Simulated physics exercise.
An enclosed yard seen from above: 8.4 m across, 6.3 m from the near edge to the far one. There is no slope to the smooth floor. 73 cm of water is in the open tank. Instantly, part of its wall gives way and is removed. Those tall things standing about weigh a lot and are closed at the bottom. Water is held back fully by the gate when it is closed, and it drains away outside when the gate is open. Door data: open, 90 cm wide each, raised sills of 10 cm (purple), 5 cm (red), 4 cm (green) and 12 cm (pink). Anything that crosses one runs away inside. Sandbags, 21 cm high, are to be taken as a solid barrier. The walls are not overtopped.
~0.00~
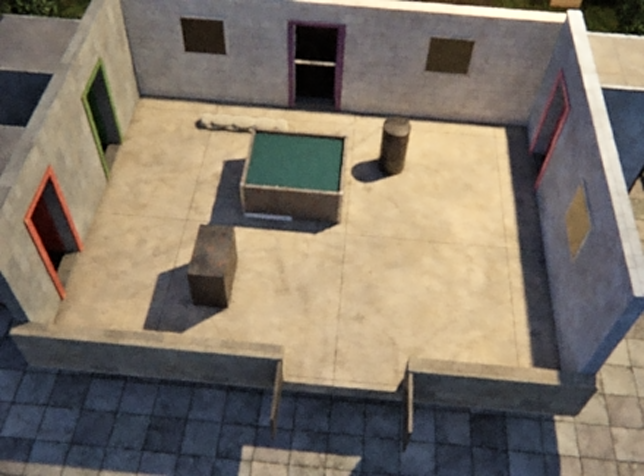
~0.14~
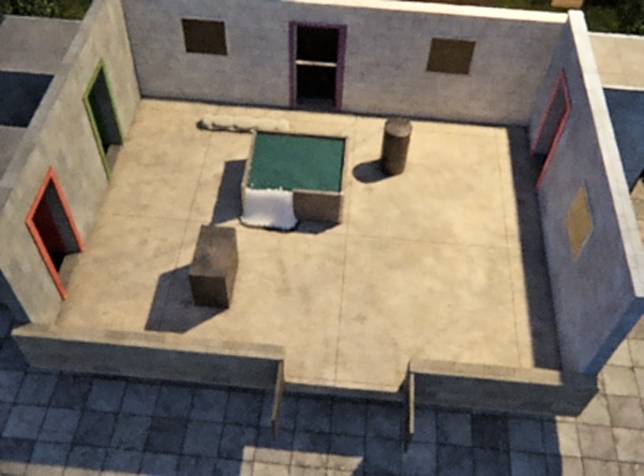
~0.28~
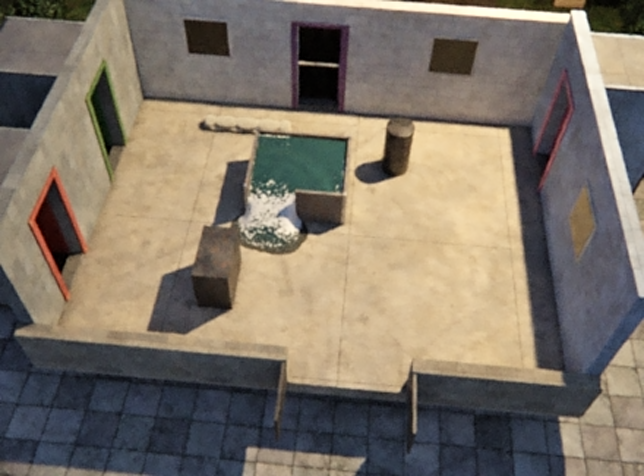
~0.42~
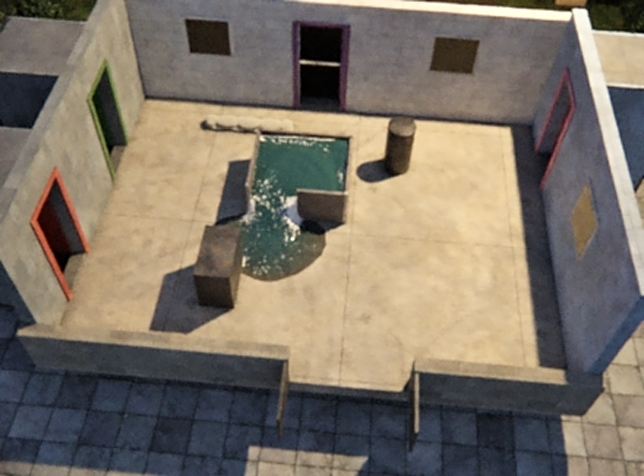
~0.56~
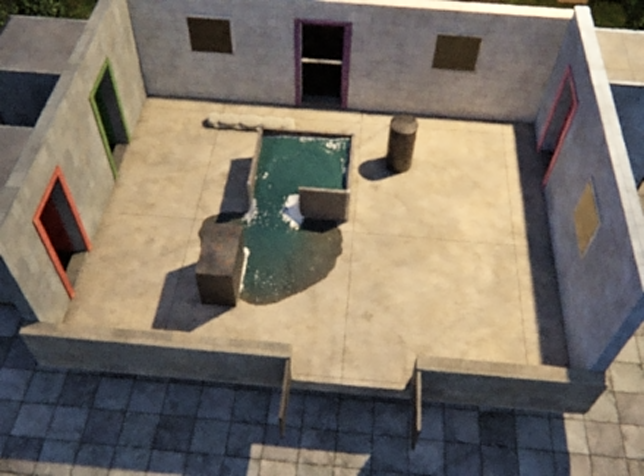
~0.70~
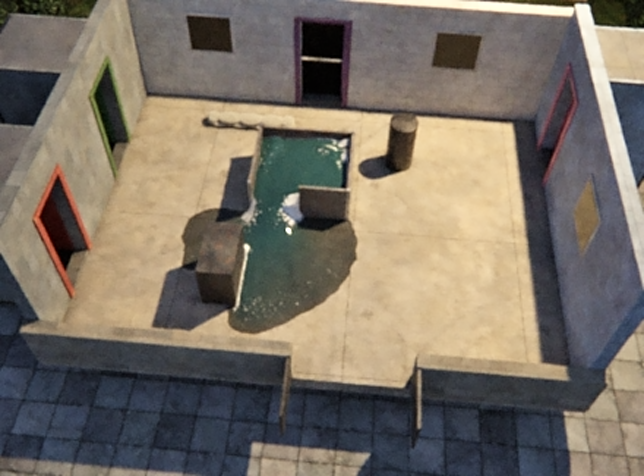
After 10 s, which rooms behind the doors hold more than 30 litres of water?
At the purple door the limit will not be outstripped; at the red door the limit will be outstripped; at the green door the limit will not be outstripped; at the pink door the limit will not be outstripped.
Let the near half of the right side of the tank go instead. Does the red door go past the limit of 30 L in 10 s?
Measured against that limit, the red door stays within it.
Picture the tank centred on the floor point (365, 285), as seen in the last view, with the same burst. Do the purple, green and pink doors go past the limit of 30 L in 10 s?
Purple gets no more than that, green gets no more than that, pink gets no more than that.
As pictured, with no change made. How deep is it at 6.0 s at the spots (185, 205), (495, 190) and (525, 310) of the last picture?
Depths in turn: Roughly 1, 0 and 2 centimetres.
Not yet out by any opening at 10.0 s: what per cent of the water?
About 68 percent of the water remains.
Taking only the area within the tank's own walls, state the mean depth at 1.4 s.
The mean depth is around 43 cm.
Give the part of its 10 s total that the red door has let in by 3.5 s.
I'd put it at about 45 per cent by that point.
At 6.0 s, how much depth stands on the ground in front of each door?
Depths: Purple door 0 cm, red door 8 cm, green door 4 cm, pink door 0 cm.
After 1.4 s water covers 20 % of the floor and is deepest (40 cm) near (240, 251); purple door not reached, red door not reached, green door not reached, pink door not reached.
After 2.2 s water covers 30 % of the floor and is deepest (30 cm) near (264, 351); purple door not reached, red door 10 cm at the sill, 15 L in, green door not reached, pink door not reached.
After 3.5 s water covers 35 % of the floor and is deepest (20 cm) near (240, 251); purple door not reached, red door 11 cm at the sill, 43 L in, green door 4 cm at the sill, 0 L in, pink door not reached.
After 6.0 s water covers 50 % of the floor and is deepest (10 cm) near (251, 360); purple door not reached, red door 8 cm at the sill, 86 L in, green door 4 cm at the sill, 1 L in, pink door not reached.
After 10.0 s water covers 65 % of the floor and is deepest (7 cm) near (147, 120); purple door 3 cm at the sill, 0 L in, red door 4 cm at the sill, 95 L in, green door 3 cm at the sill, 1 L in, pink door not reached.
